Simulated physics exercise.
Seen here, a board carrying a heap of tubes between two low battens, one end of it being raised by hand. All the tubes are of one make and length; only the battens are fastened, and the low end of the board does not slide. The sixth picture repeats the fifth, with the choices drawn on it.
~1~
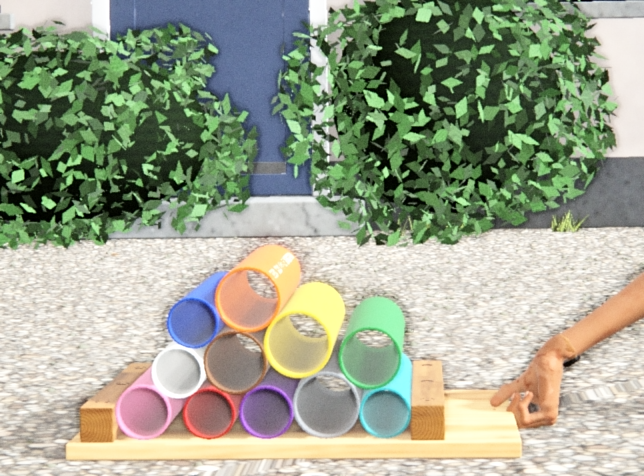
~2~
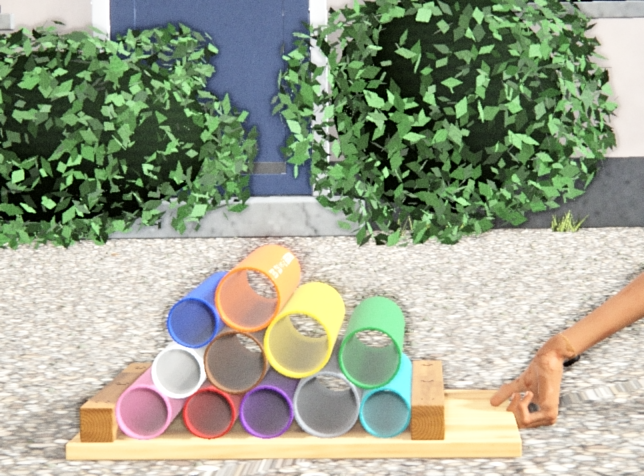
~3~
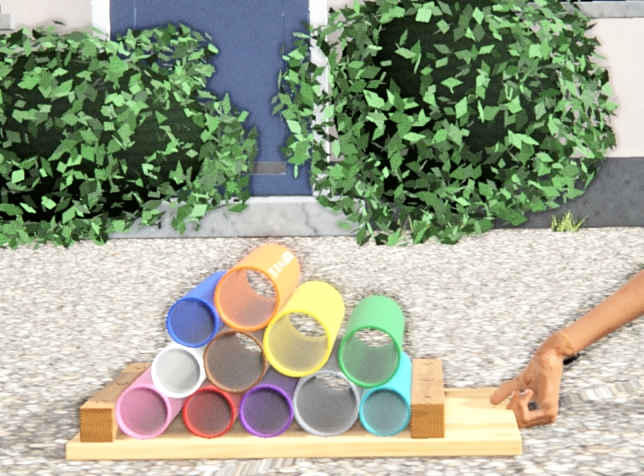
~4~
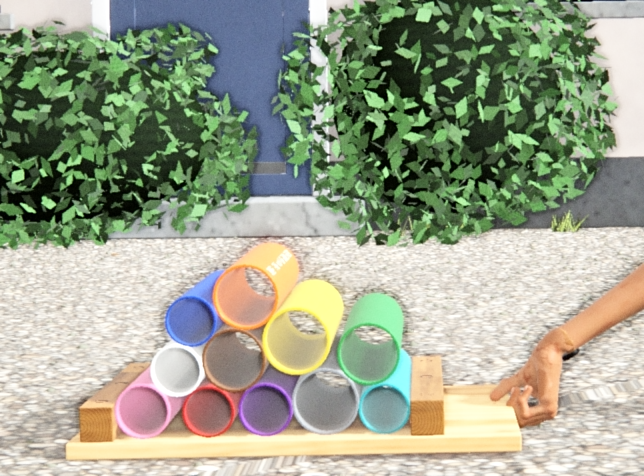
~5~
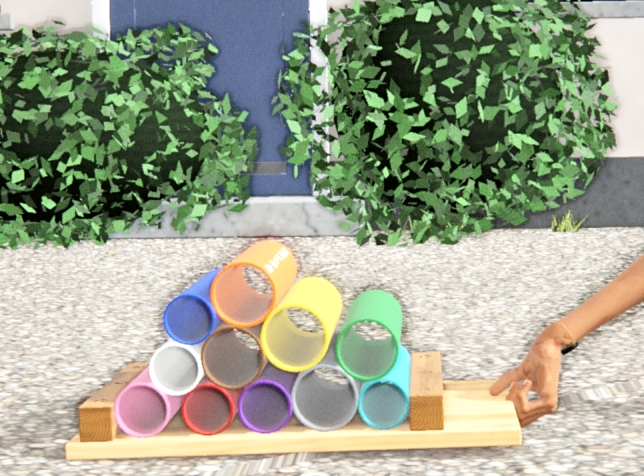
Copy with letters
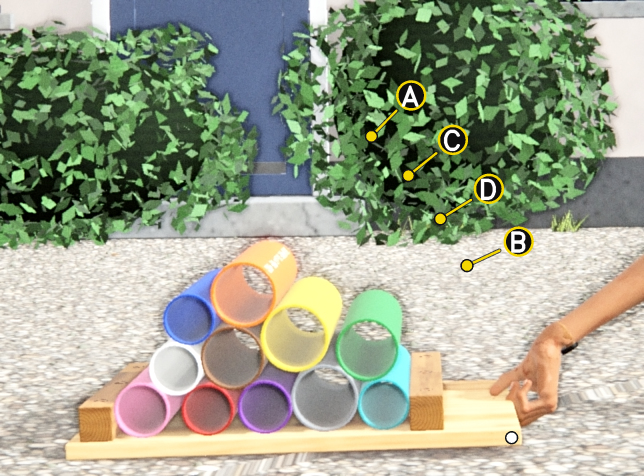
A wooden board stacked with colourful tubes between two blocks barely moved as a hand at its right end lifted it very slightly, and the tubes stayed piled together in front of leafy bushes.
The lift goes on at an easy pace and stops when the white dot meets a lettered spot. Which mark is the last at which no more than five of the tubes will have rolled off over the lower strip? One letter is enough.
Mark C is as high as it can go.
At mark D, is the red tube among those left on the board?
Yes, with D.
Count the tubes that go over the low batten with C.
The count is five.
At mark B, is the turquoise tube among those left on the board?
The turquoise tube: Yes.
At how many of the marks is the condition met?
Three of the four.
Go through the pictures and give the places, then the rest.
In the first picture, turquoise tube (385, 413); green tube (370, 358); brown tube (235, 363).
In the second picture, brown tube (235, 363); white tube (178, 372).
In the third picture, board (303, 405); turquoise tube (385, 412); blue tube (192, 322).
In the fourth picture, board (302, 403); pink tube (142, 411); red tube (208, 412).
In the fifth picture, board (302, 400); pink tube (142, 410); red tube (208, 410).
On the copy, A at (372, 136); B at (467, 266); C at (408, 176); D at (440, 219); the white dot at (512, 438).
On C. First, board at 20°.
Then, board at 38°.
Finally, board at 38°, five over the low batten.
By contrast, A six over the low batten; B five over the low batten; D five over the low batten.
